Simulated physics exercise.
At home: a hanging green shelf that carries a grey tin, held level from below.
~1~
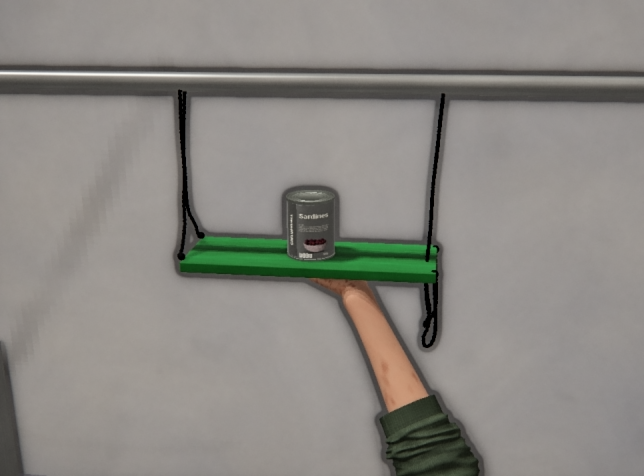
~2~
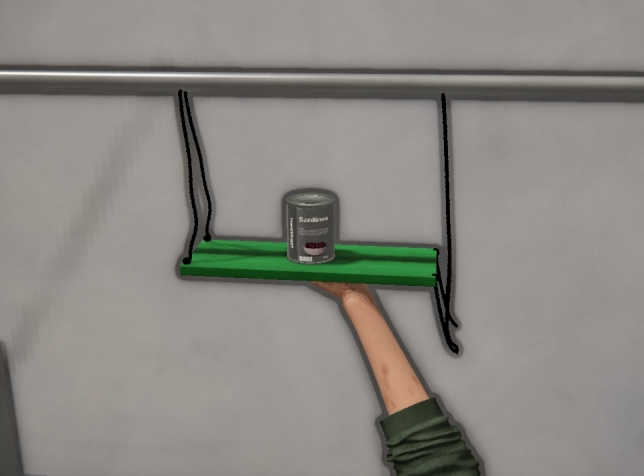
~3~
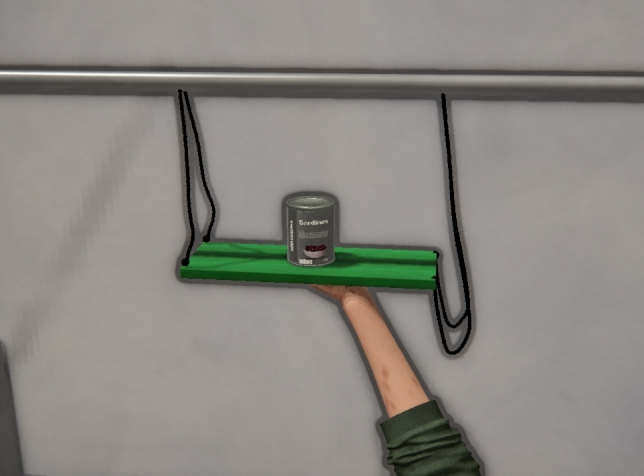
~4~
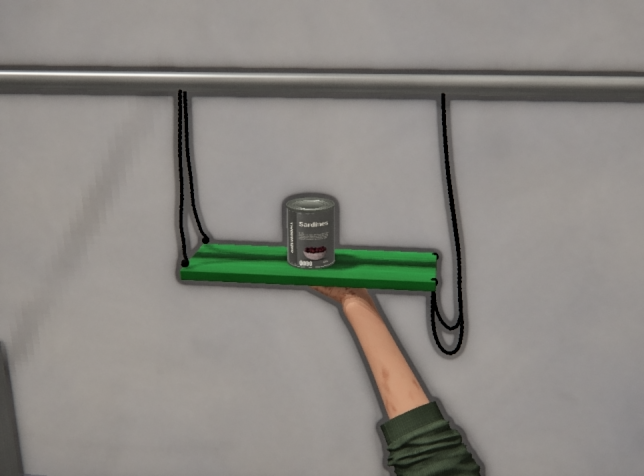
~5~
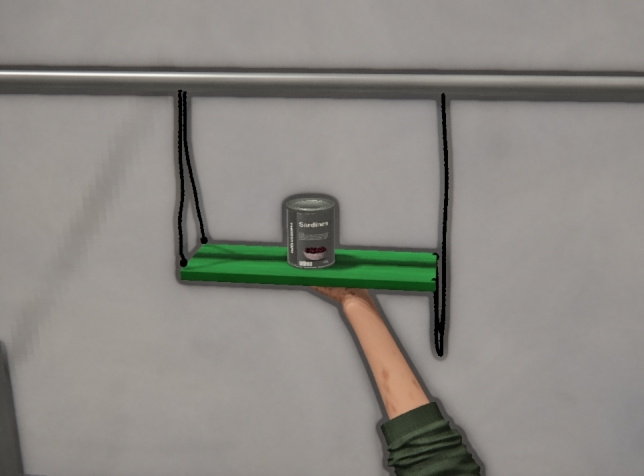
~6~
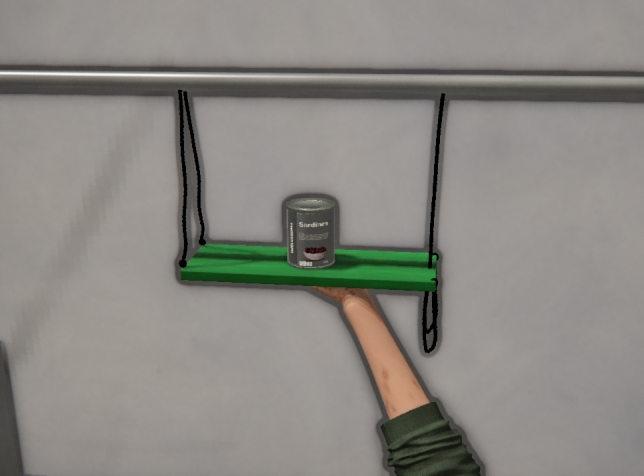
An arm in a green sleeve held up a hanging green shelf with a grey tin on it, lowering it very slightly, while the slack black strings on the right swayed in a loop.
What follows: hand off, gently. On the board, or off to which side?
As it turns out, the grey tin is shed rightwards.
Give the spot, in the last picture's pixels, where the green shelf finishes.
It ends at (263, 339).
Then, 0.58 s on from there, board tipped 41° down to the right; tin on the floor.
Then, 1.18 s on from there, board tipped 54° down to the right; tin on the floor.
In the end, board tipped 41° down to the right; tin on the floor. The grey tin goes off on the right.
